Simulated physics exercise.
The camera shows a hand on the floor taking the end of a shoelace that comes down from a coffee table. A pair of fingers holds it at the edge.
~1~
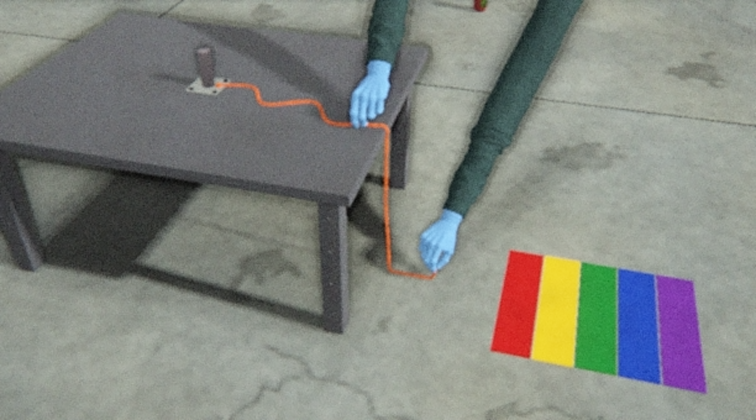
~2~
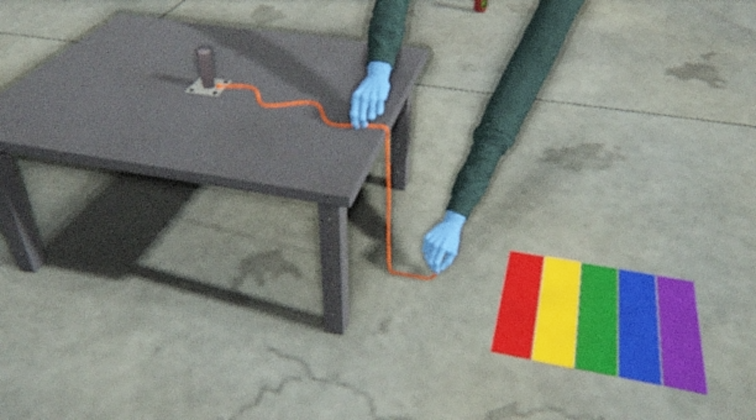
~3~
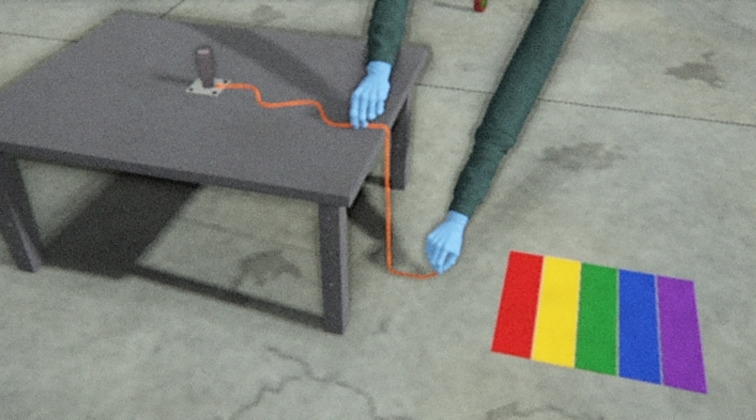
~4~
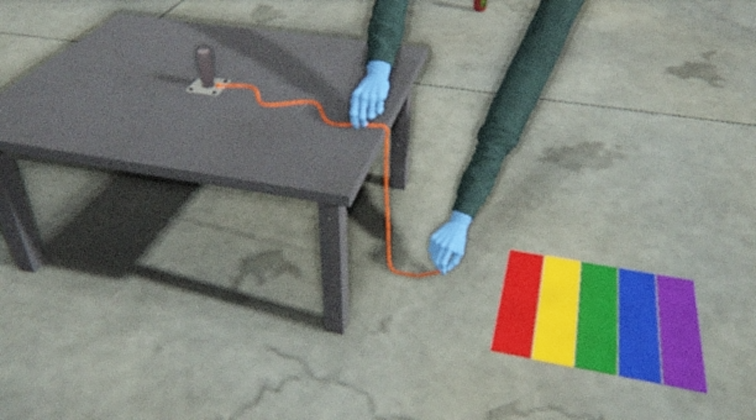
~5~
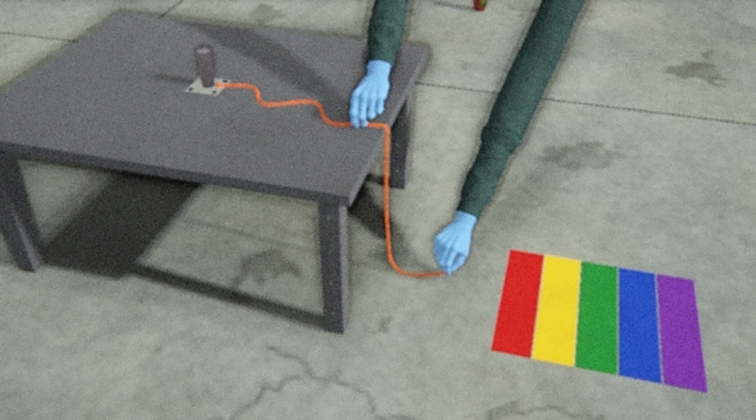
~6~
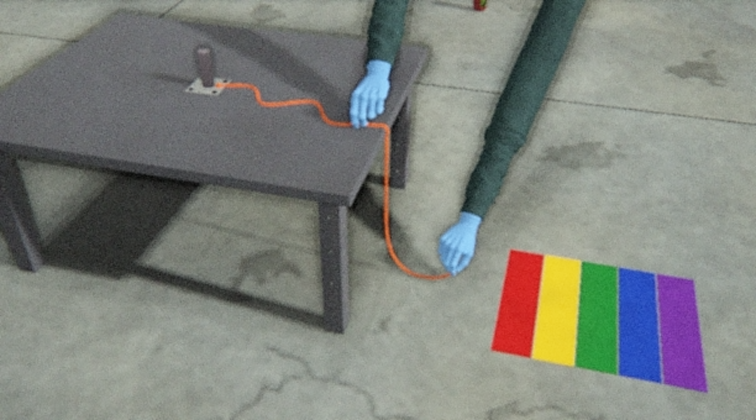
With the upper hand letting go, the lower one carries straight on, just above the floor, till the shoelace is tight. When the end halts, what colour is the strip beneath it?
Green.
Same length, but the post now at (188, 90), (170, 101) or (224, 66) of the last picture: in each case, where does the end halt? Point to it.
The places are (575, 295), (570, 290) and (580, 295).
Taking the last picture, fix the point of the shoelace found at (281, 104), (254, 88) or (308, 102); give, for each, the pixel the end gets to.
In order: (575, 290), then (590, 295), then (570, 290).
Soon after, end near (525, 284); over red.
After that, end near (571, 292); over yellow.
At the stop, end near (596, 296); over green. The green one.
